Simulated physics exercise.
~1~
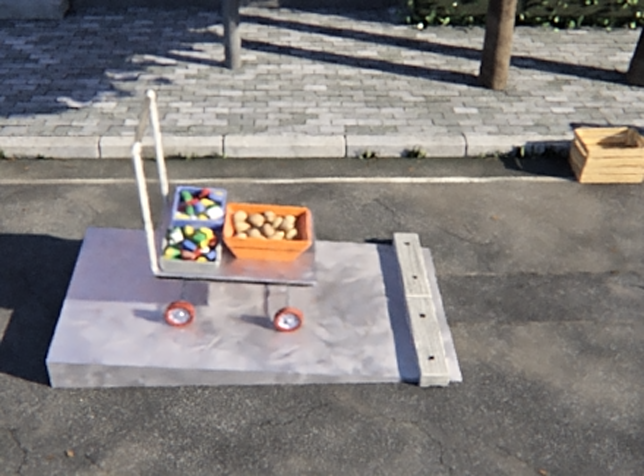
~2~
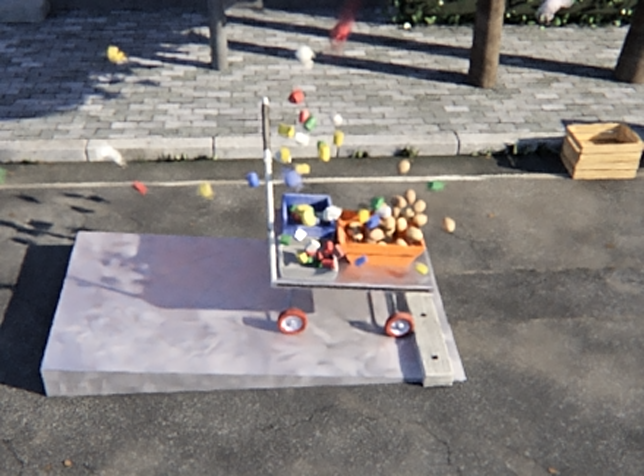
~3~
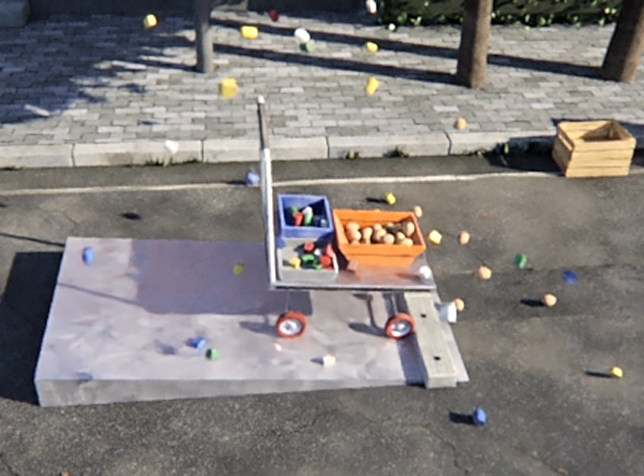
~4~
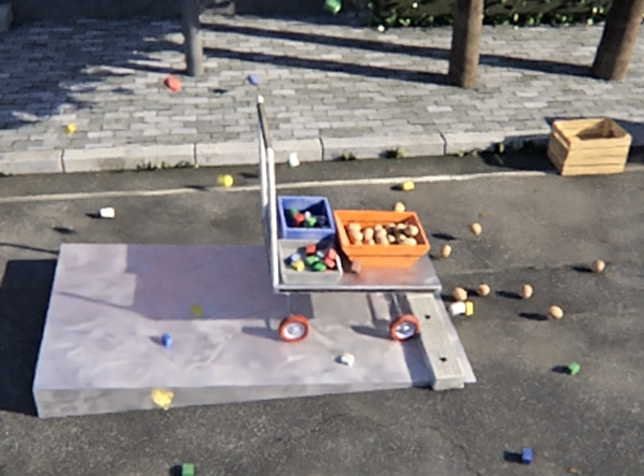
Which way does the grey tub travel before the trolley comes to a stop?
The grey tub moves to the right, carried along on the trolley's deck.
On an asphalt road beside a paved sidewalk, seen from above and to the side, a flatbed trolley with red wheels stands on a low grey ramp. It carries a blue tub and a grey tub full of colourful pieces on the left and an orange tub of potatoes on the right, while a wooden crate sits near the kerb. The trolley rolls right and stops at the beam, and many pieces fly up out of the tubs. They rain down and scatter over the ramp, road and sidewalk. The tubs stay on the deck, each still holding some of its load.
